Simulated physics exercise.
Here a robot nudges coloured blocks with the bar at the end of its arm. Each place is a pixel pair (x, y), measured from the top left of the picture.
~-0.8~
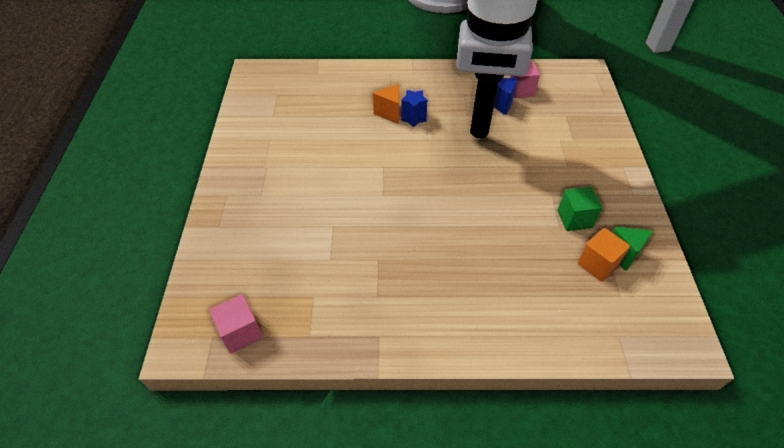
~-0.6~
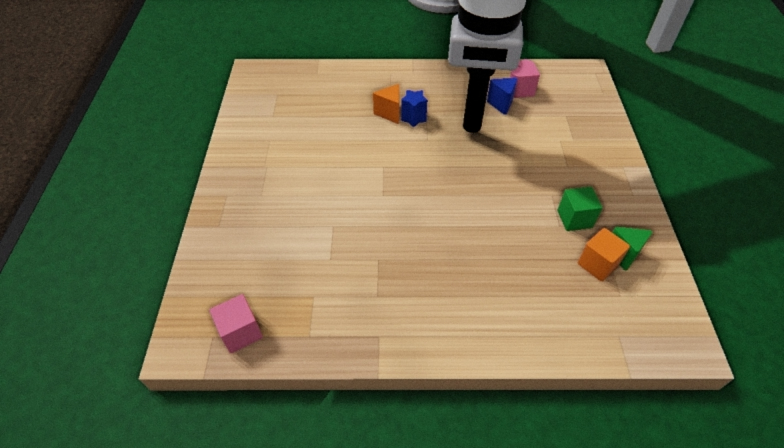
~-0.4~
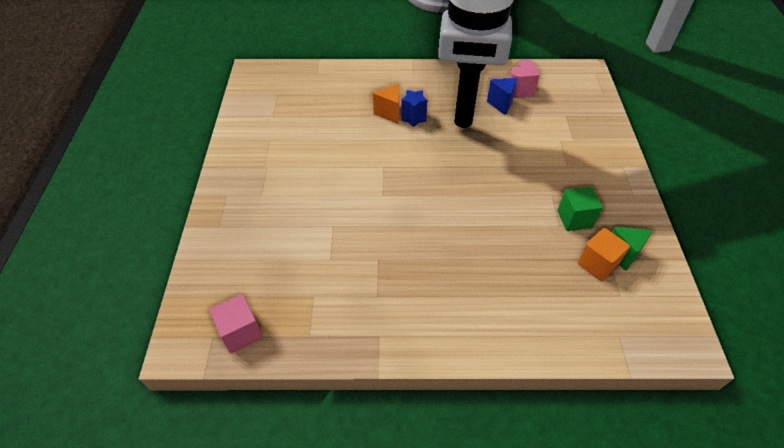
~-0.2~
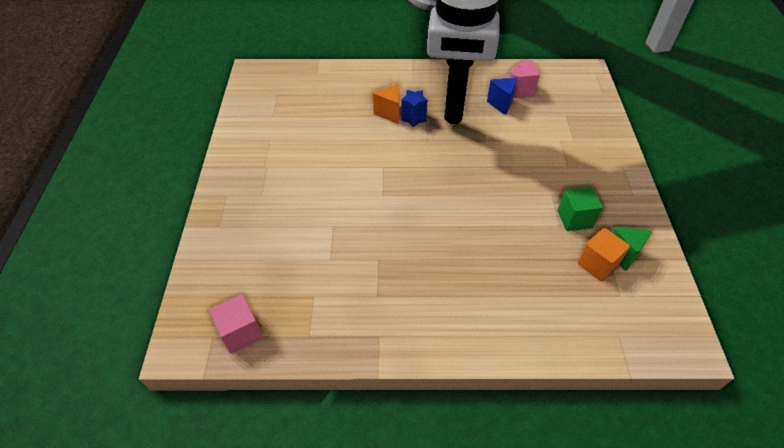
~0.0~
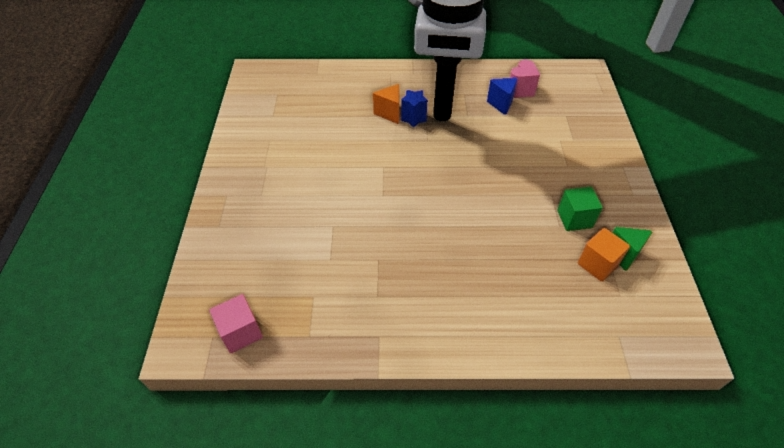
The robot arm's black bar moved a short way left across the top of the wooden board, drawing close to the blue star-shaped block beside the orange one, while all the coloured blocks stayed still.
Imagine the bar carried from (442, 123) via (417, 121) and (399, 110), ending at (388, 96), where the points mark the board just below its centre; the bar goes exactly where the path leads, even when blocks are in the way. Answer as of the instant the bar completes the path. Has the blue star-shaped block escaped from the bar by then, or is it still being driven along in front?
Fallen away.
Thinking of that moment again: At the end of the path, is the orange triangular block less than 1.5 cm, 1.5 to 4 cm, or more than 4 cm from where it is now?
It ends over 4 cm away.
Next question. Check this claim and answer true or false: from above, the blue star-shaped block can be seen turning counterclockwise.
That statement is accurate.
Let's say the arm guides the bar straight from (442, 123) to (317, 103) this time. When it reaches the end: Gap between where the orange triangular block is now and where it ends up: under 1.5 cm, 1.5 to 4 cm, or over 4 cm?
The answer will be the long band, over 4 cm.
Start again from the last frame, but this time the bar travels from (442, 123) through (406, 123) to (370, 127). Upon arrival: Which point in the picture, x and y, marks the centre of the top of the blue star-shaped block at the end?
Just about (358, 95).
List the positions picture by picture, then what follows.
In the first frame, bar's lower end (479, 132); orange triangular block (390, 93); blue star-shaped block (415, 97).
In the second frame, bar (472, 127); blocks still.
In the third frame, bar (463, 122); blocks still.
In the fourth frame, bar (453, 118); blocks still.
In the fifth frame, bar (442, 116); orange triangular block (390, 93); blue star-shaped block (415, 97).
On the path given first. One third of the way, bar (416, 114); orange triangular block (376, 90), turned 20° clockwise; blue star-shaped block (395, 95).
Two thirds of the way, bar (399, 103); orange triangular block (356, 86); blue star-shaped block (376, 87), turned 15° anticlockwise.
At the end, bar (388, 89); orange triangular block (348, 85), turned 25° anticlockwise; blue star-shaped block (368, 79), turned 60° anticlockwise.
